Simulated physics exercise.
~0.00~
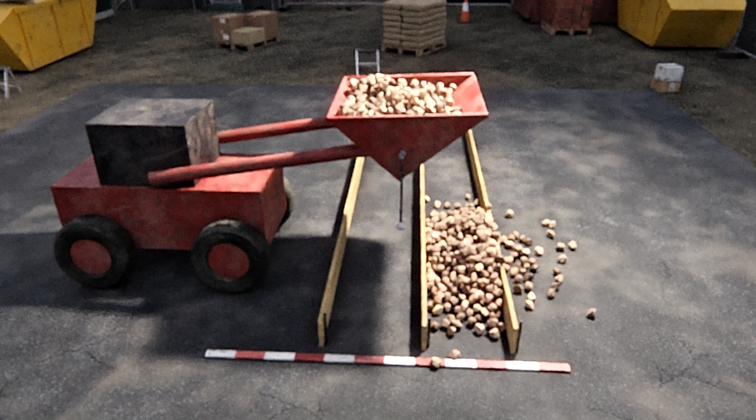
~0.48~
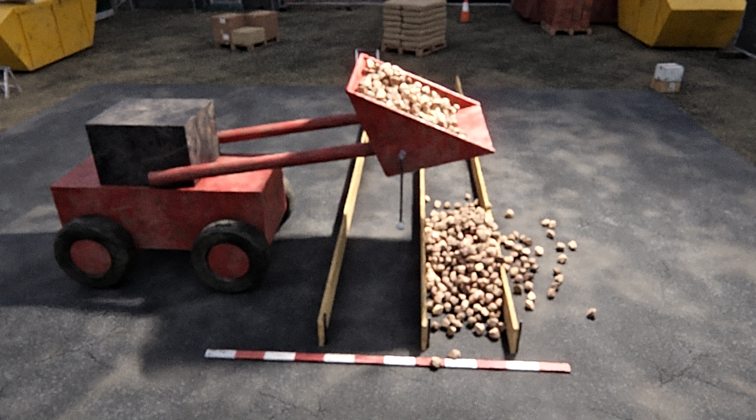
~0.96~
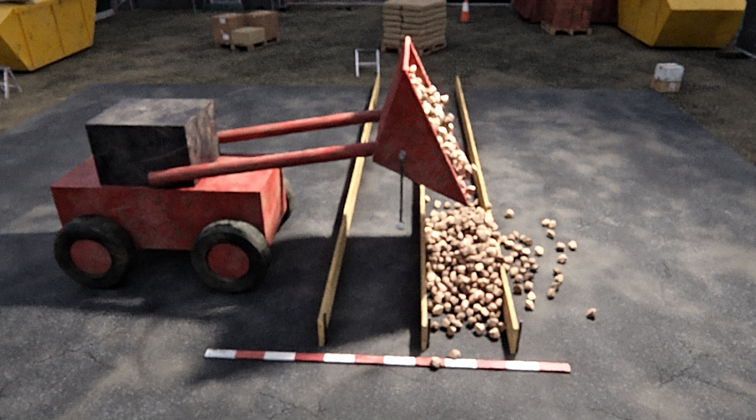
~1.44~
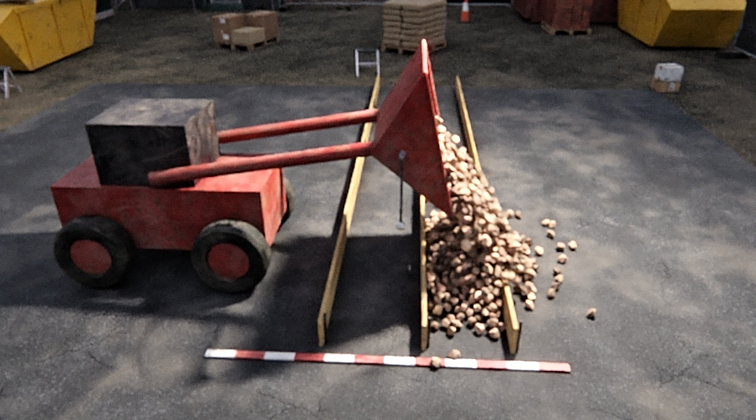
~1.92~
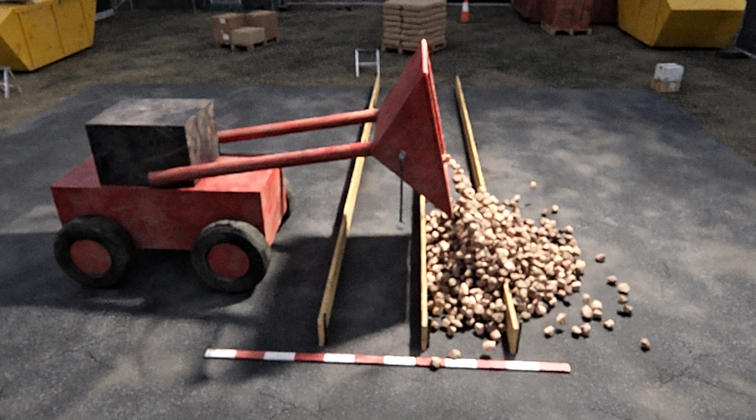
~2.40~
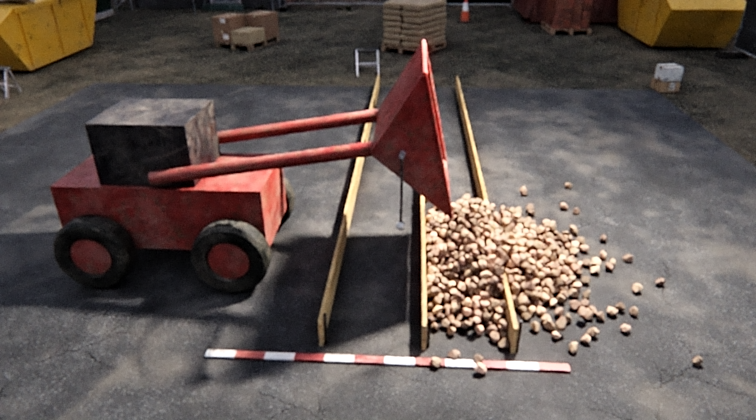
A red loader tipped its raised bucket steeply down to the right, pouring its brownish stones onto the loose pile between the wooden planks, until the bucket was empty and the bigger heap had spilled over the right-hand board, with stragglers scattered across the tarmac.
